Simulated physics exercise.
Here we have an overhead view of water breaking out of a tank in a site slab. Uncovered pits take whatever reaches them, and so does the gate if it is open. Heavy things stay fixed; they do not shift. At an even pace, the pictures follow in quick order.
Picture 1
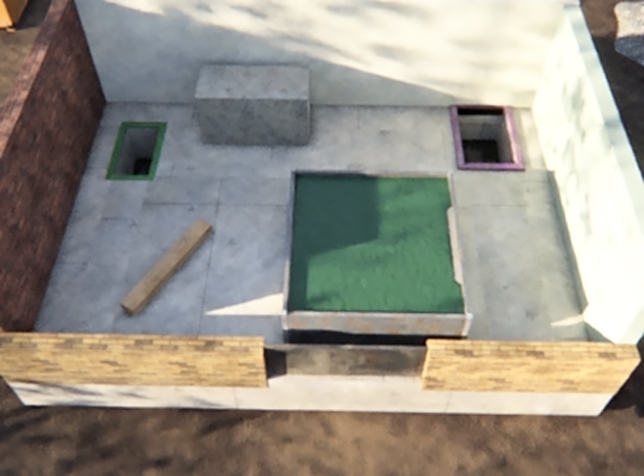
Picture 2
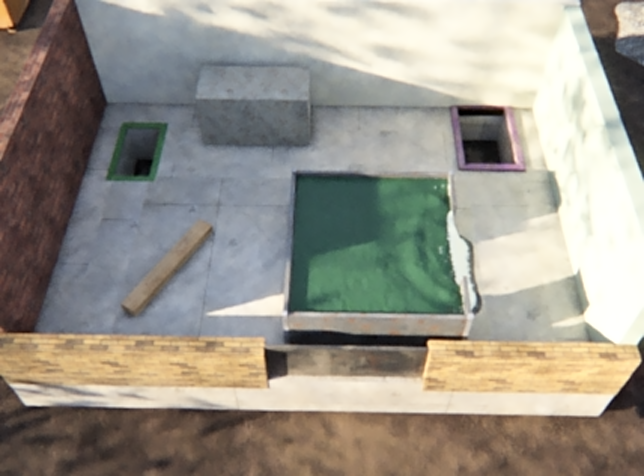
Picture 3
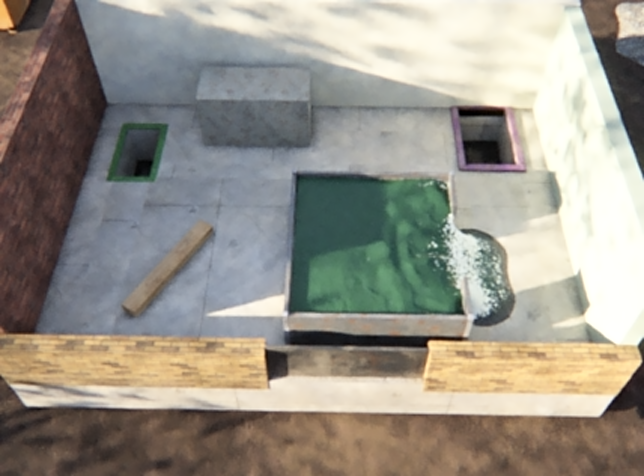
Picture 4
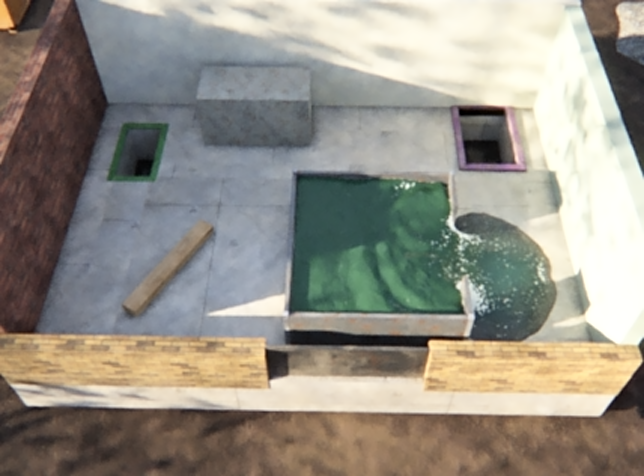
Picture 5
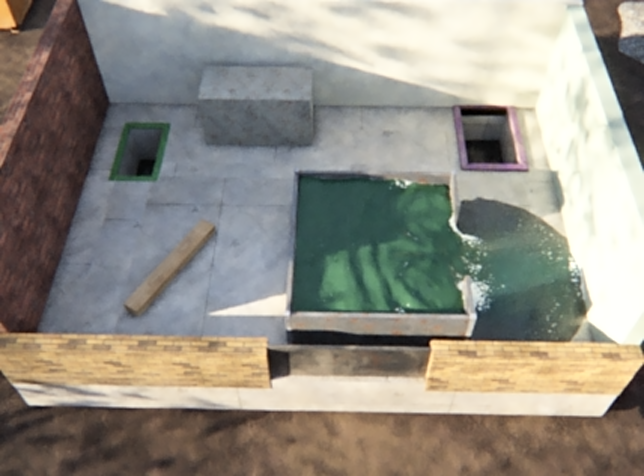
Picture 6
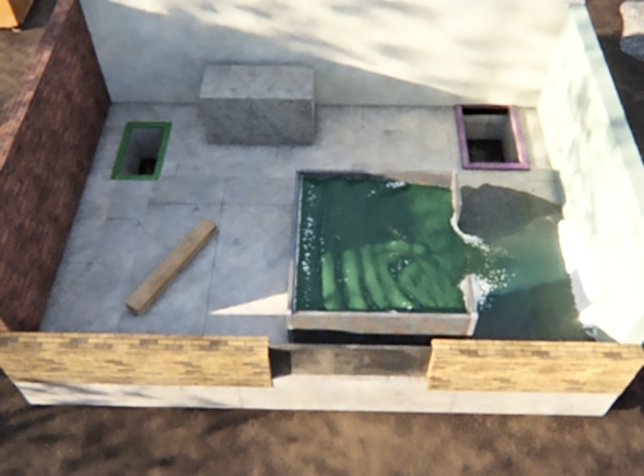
The footage shows an overhead view of a walled concrete slab where still green water in an open square tank breaks out through a gap on the right side, spreading rightward across the slab to the pale wall.
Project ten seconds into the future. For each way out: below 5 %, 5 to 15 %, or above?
In the end the gate is nearly idle - draining beneath five per cent. The green pit is nearly idle - draining beneath five per cent. The purple pit is busy - draining past fifteen per cent.
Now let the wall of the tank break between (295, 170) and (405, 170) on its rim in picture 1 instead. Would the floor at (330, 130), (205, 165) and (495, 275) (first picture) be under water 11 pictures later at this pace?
The first would be drenched, the second drenched and the third still unwetted.
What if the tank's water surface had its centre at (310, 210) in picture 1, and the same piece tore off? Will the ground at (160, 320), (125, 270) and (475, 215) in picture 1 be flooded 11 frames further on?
So, first one stays dry, second one stays dry, third one got wet.
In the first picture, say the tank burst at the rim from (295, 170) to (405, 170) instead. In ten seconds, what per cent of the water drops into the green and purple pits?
I'd say the green pit gets around 20 percent and the purple pit around 35 percent.
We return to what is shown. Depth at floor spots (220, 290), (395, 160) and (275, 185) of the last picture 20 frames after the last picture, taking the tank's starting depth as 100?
Estimated readings in sequence: 0, 2, 0 percent.
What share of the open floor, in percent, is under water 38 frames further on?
My estimate is roughly 60 percent.
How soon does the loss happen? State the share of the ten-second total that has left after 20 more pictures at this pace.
Near 25 in a hundred.
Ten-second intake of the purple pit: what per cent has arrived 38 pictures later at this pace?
My estimate: Close to 65 per cent.
A moment on, water covers 20 % of the floor; the gate 0 %, the green pit 0 %, the purple pit 0 %.
Next, water covers 25 % of the floor; the gate 0 %, the green pit 0 %, the purple pit 3 %.
Then, water covers 40 % of the floor; the gate 0 %, the green pit 0 %, the purple pit 11 %.
Later, water covers 60 % of the floor; the gate 0 %, the green pit 0 %, the purple pit 27 %.
In the end, water covers 95 % of the floor; the gate 0 %, the green pit 1 %, the purple pit 40 %.
